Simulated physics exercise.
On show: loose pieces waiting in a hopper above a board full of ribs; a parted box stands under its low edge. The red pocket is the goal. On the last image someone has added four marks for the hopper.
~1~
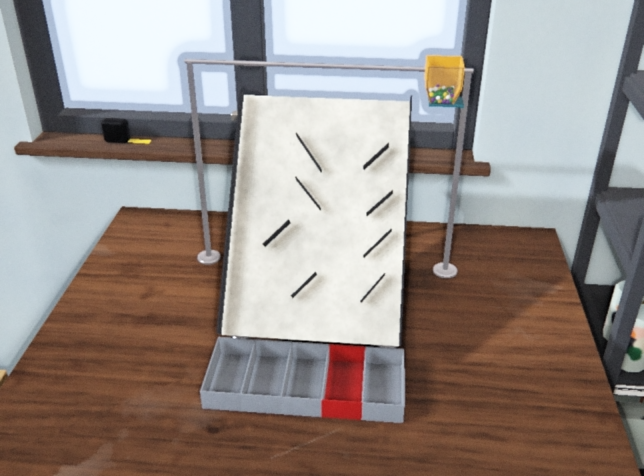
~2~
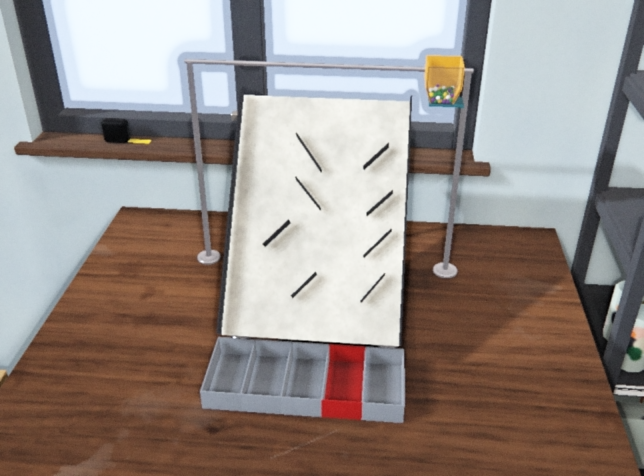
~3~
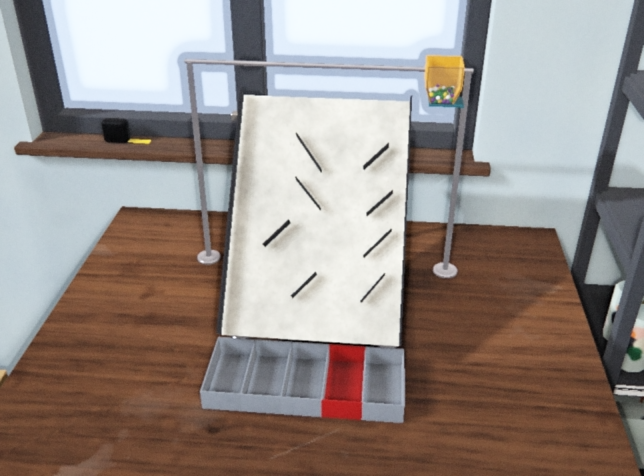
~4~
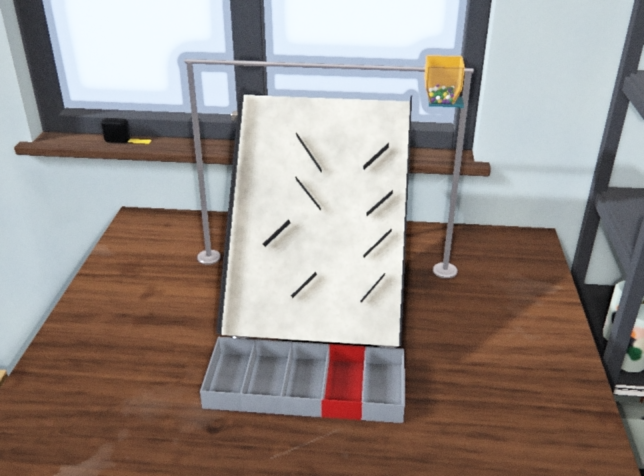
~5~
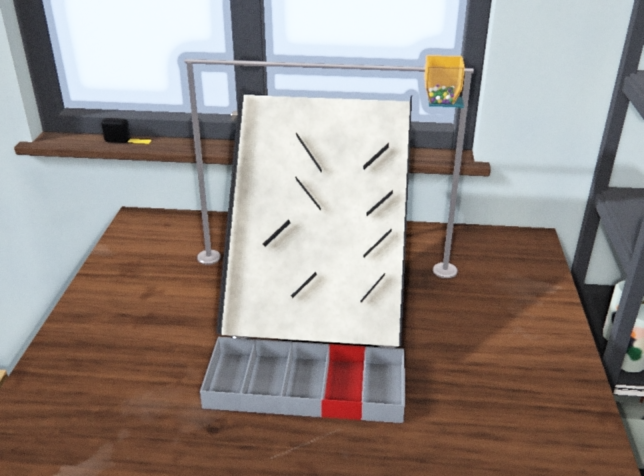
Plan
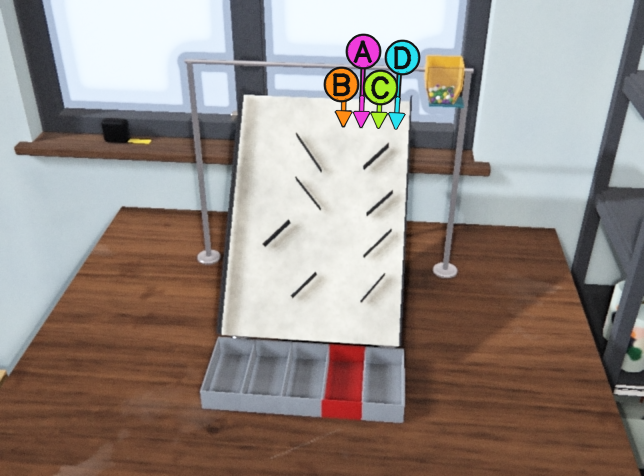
A pale upright board with eight dark ribs leans on a brown wooden table before a bright window, seen from the front and slightly above. A yellow hopper holding small multicoloured pieces hangs at the right of a grey metal rail above it, and a grey box with five pockets, the fourth from the left red, sits at its low edge. Nothing visibly moves, and the camera stays still.
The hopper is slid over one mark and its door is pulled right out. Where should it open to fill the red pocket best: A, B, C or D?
Take B.
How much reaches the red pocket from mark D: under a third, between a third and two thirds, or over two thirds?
Mark D gives under a third.
On the marked copy, mark A meets the board at (361, 121); mark B meets the board at (343, 120); mark C meets the board at (378, 122); mark D meets the board at (396, 123).
If A is chosen, only a few in the red pocket, close to a third in other pockets, close to two thirds outside the box.
If B is chosen, close to a quarter in the red pocket, close to a quarter in other pockets, close to half outside the box.
If C is chosen, only a few in the red pocket, close to a third in other pockets, close to two thirds outside the box.
If D is chosen, only a few in the red pocket, close to half in other pockets, close to half outside the box.
